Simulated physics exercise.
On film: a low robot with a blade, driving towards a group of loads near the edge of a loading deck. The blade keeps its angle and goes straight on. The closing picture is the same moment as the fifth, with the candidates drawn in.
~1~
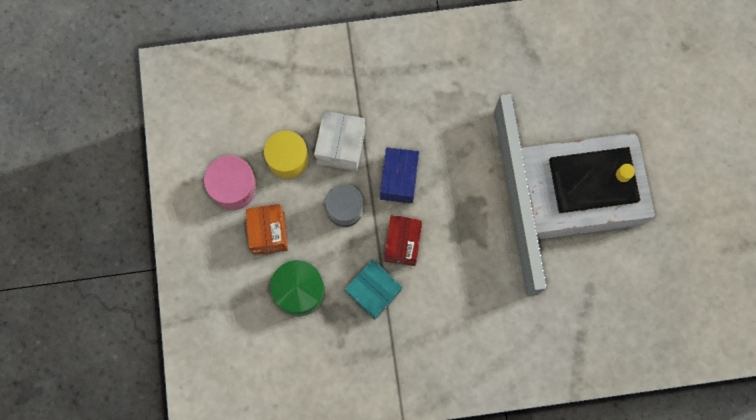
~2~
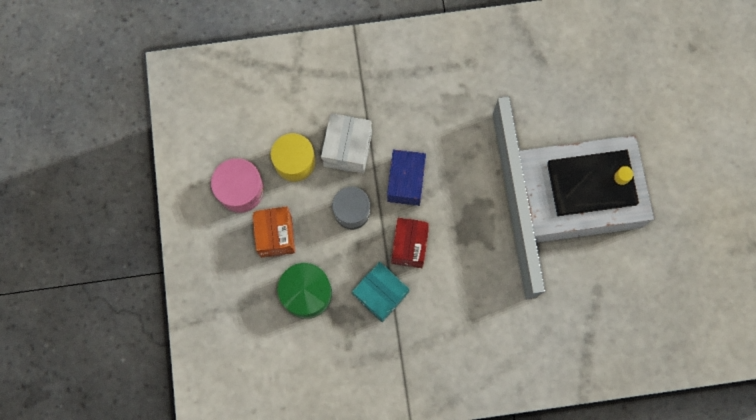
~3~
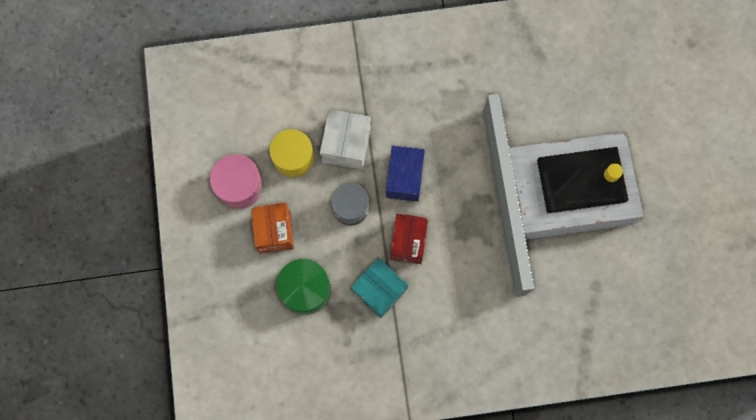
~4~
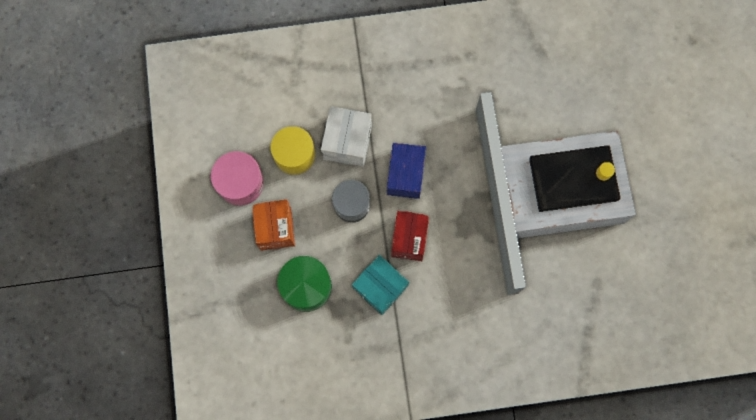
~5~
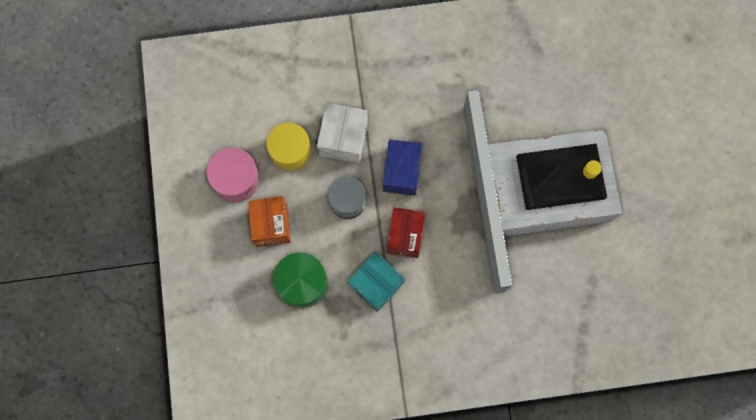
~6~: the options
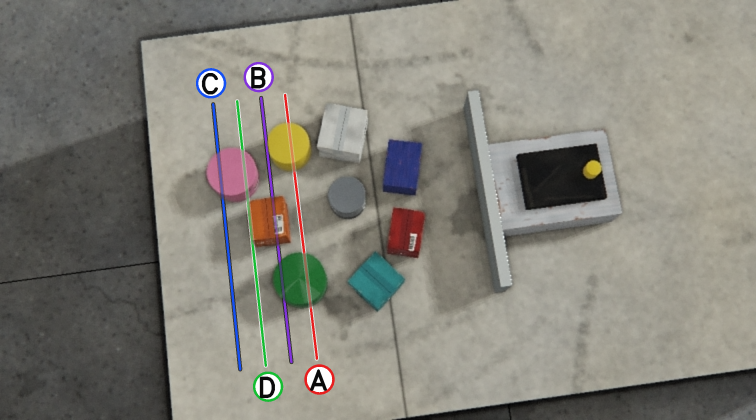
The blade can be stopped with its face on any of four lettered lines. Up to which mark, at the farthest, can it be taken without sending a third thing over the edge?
Stop at C.
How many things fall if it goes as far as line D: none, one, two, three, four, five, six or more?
The count is none.
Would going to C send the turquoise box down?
By then, no.
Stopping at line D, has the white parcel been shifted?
Yes.
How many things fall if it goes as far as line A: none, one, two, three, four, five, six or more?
In all, none.
On the marked copy, A at (300, 222); B at (276, 226); C at (226, 232); D at (251, 229).
Taking C. A third of the way, robot (460, 190); turquoise box (370, 286); white parcel (335, 131).
Two thirds of the way, robot (364, 203); pink pail (201, 186); green canister (236, 290).
When it is over, robot (290, 213); green canister (162, 300); pink pail (153, 174); none fallen.
As for the rest, A is within the limit but short; B is within the limit but short; D is within the limit but short.
